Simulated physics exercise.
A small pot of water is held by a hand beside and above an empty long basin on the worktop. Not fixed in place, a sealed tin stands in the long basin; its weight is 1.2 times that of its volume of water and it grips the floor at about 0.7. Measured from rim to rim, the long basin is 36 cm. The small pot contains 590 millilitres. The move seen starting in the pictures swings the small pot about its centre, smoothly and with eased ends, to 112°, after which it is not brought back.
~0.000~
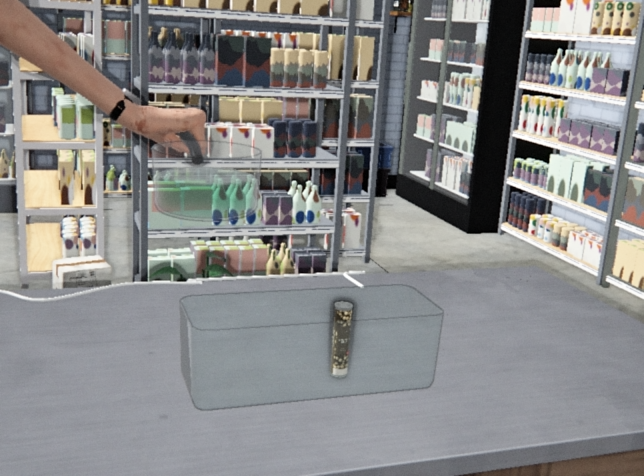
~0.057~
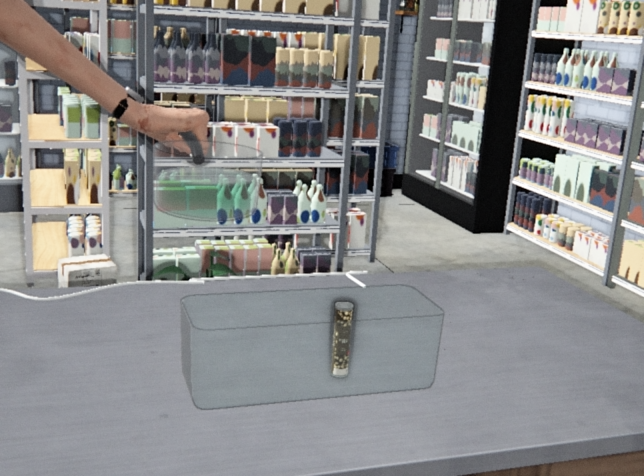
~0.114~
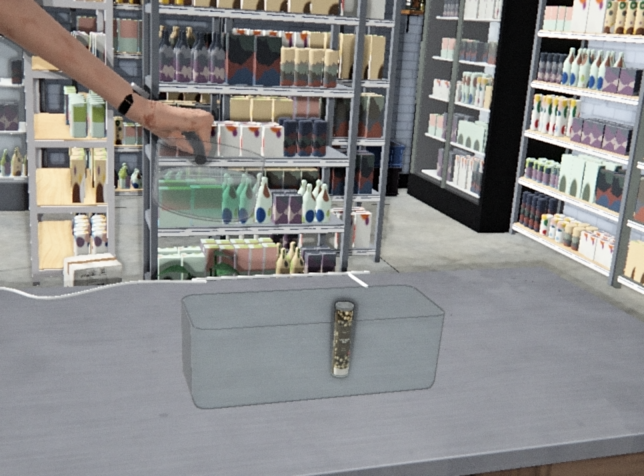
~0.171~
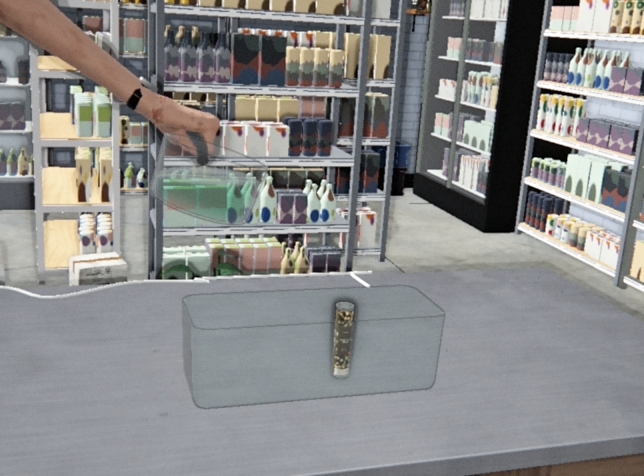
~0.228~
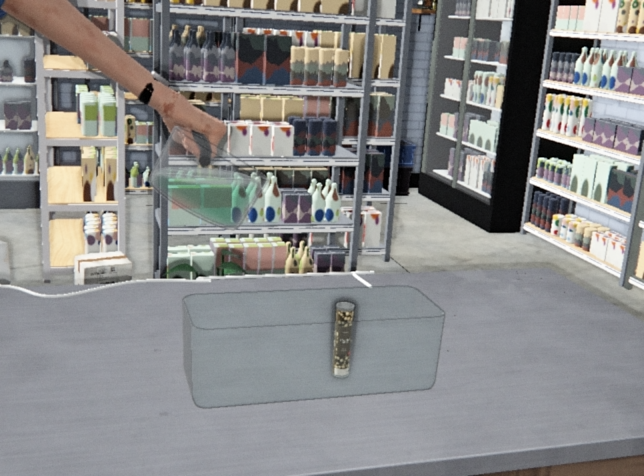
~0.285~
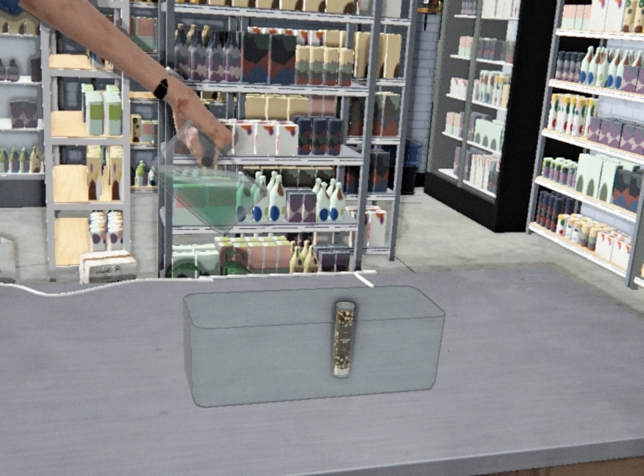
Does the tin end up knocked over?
No.
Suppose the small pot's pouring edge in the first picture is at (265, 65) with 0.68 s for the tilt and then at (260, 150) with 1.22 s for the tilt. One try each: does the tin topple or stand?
First it stays on its base; then it stays on its base.
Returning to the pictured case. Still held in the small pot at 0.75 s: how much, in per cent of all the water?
I'd say some 5 per cent remains.
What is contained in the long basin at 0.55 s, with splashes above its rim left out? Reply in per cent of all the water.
I reckon close to 20 percent of it.
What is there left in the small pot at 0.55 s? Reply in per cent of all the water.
Roughly 28 percent.
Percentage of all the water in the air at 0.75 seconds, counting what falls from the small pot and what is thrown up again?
12 in a hundred, give or take.
After 0.55 s the tilt is 103° and 27 per cent is still to pour; the tin stands where it began.
After 0.75 s the tilt is 112° and 5 per cent is still to pour; the tin stands where it began.
After 0.96 s the tilt is 112° and 0 per cent is still to pour; the tin stands where it began.
After 1.18 s the tilt is 112° and 0 per cent is still to pour; the tin stands where it began.
In the end the tin stands where it began.
